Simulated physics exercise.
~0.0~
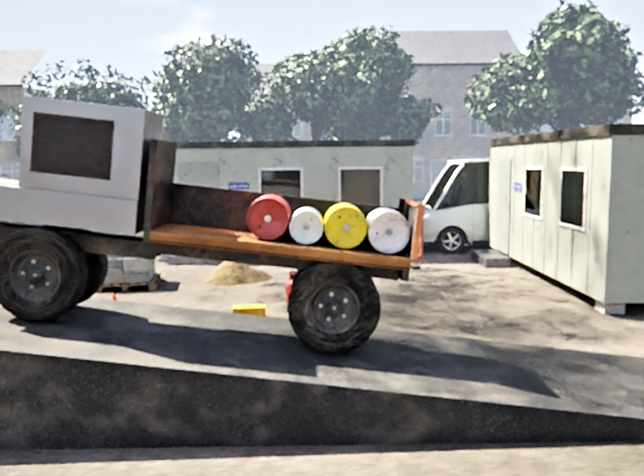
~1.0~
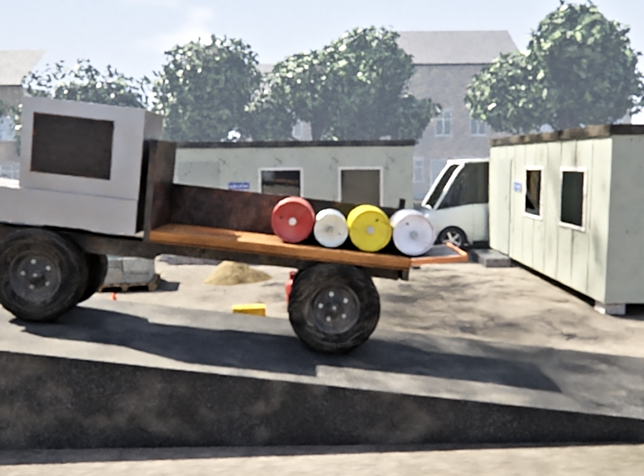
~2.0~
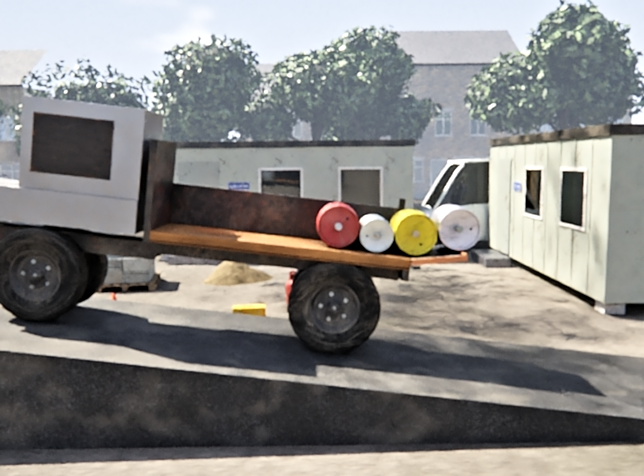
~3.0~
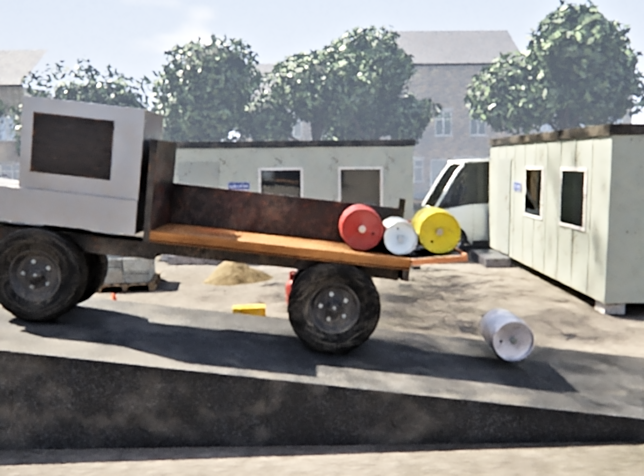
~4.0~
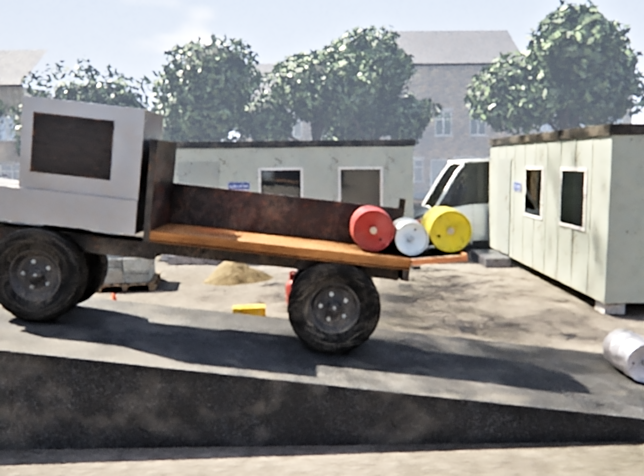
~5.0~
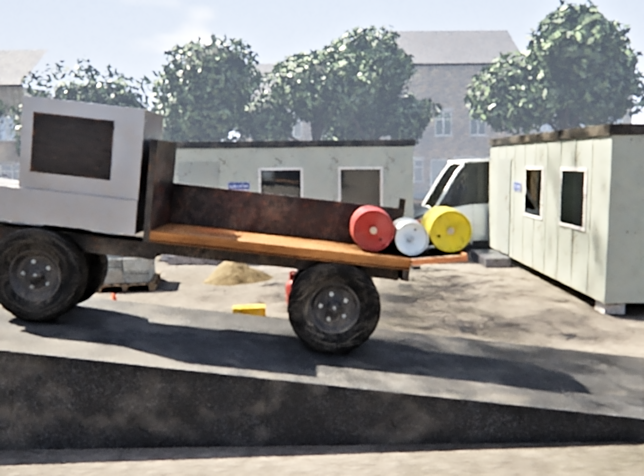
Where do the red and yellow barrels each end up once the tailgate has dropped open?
The red barrel comes to rest inside the truck bed, while the yellow one ends up resting on the lowered tailgate.
Sloping yard with parked pickup, tailgate dropping, four barrels rolling right, one white barrel falling and rolling away, three staying aboard.
